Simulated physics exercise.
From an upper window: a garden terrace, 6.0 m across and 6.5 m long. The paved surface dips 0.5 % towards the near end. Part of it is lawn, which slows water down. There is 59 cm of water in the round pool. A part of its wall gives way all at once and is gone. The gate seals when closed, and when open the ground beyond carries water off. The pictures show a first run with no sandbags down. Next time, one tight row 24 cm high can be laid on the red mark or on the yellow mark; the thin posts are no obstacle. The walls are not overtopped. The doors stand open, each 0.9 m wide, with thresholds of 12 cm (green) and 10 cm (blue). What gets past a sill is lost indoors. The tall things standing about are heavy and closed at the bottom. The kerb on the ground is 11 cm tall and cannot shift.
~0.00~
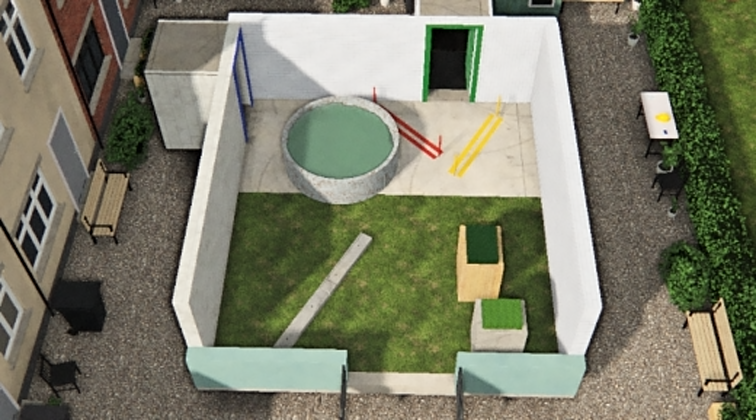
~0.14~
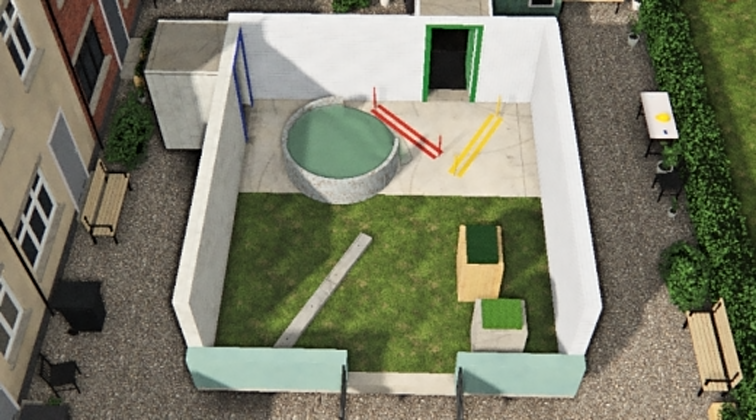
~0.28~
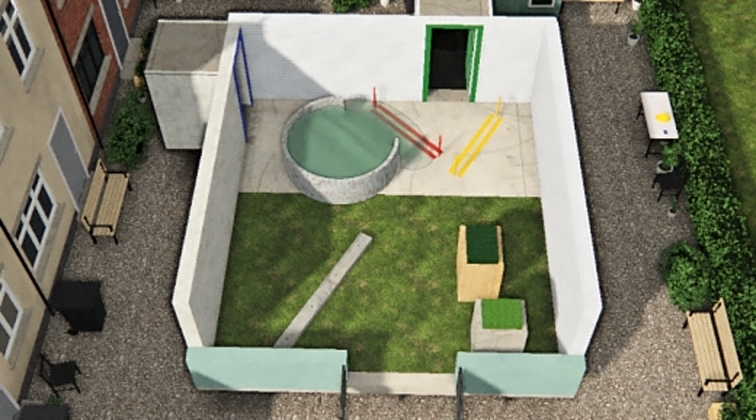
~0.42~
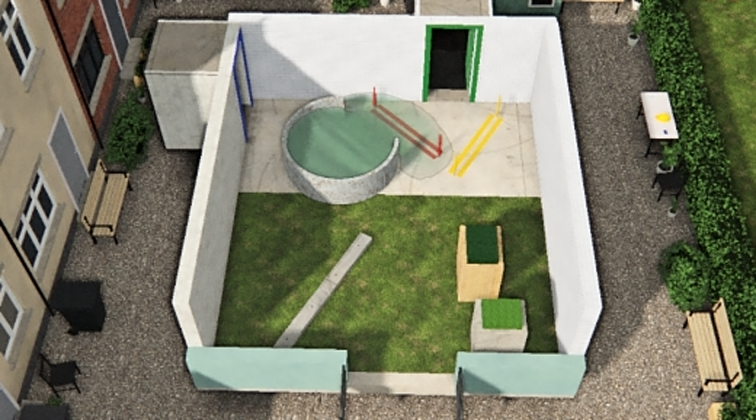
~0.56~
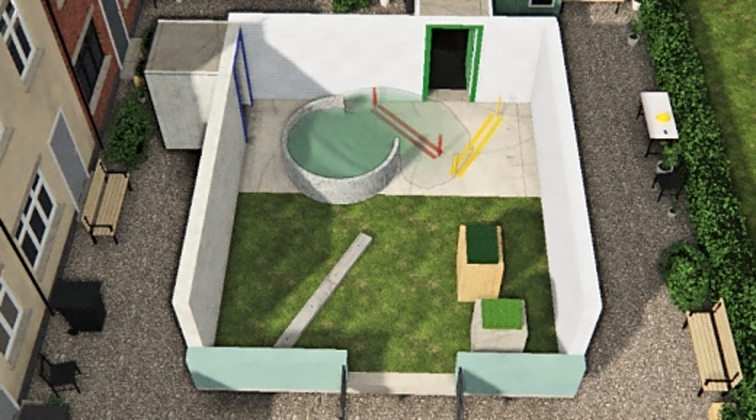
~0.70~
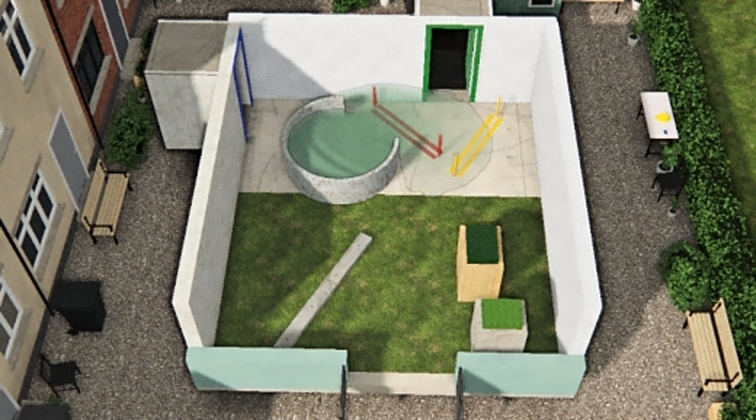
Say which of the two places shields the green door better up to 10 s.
Lay them on the red one.
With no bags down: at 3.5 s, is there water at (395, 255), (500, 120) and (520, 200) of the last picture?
In that order: Dry, flooded, under water.
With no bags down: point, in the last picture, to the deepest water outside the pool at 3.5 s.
Around (524, 119).
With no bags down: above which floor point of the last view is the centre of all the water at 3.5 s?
At about (420, 156).
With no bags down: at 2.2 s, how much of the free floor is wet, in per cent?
About 25 per cent.
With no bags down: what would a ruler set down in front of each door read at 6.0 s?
In cm: Green 10, blue 7.
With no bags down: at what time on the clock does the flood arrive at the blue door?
Blue 1.6 s.
After 1.4 s water covers 25 % of the floor and is deepest (38 cm) near (379, 105) in the run without bags; in at the green door, 8 L with no bags, 0 L with the row on red, 13 L on yellow.
After 2.2 s water covers 25 % of the floor and is deepest (44 cm) near (523, 113) in the run without bags; in at the green door, 36 L with no bags, 1 L with the row on red, 43 L on yellow.
After 3.5 s water covers 45 % of the floor and is deepest (24 cm) near (524, 119) in the run without bags; in at the green door, 49 L with no bags, 1 L with the row on red, 108 L on yellow.
After 6.0 s water covers 75 % of the floor and is deepest (20 cm) near (551, 375) in the run without bags; in at the green door, 56 L with no bags, 1 L with the row on red, 150 L on yellow.
After 10.0 s water covers 95 % of the floor and is deepest (12 cm) near (530, 375) in the run without bags; in at the green door, 57 L with no bags, 1 L with the row on red, 151 L on yellow.
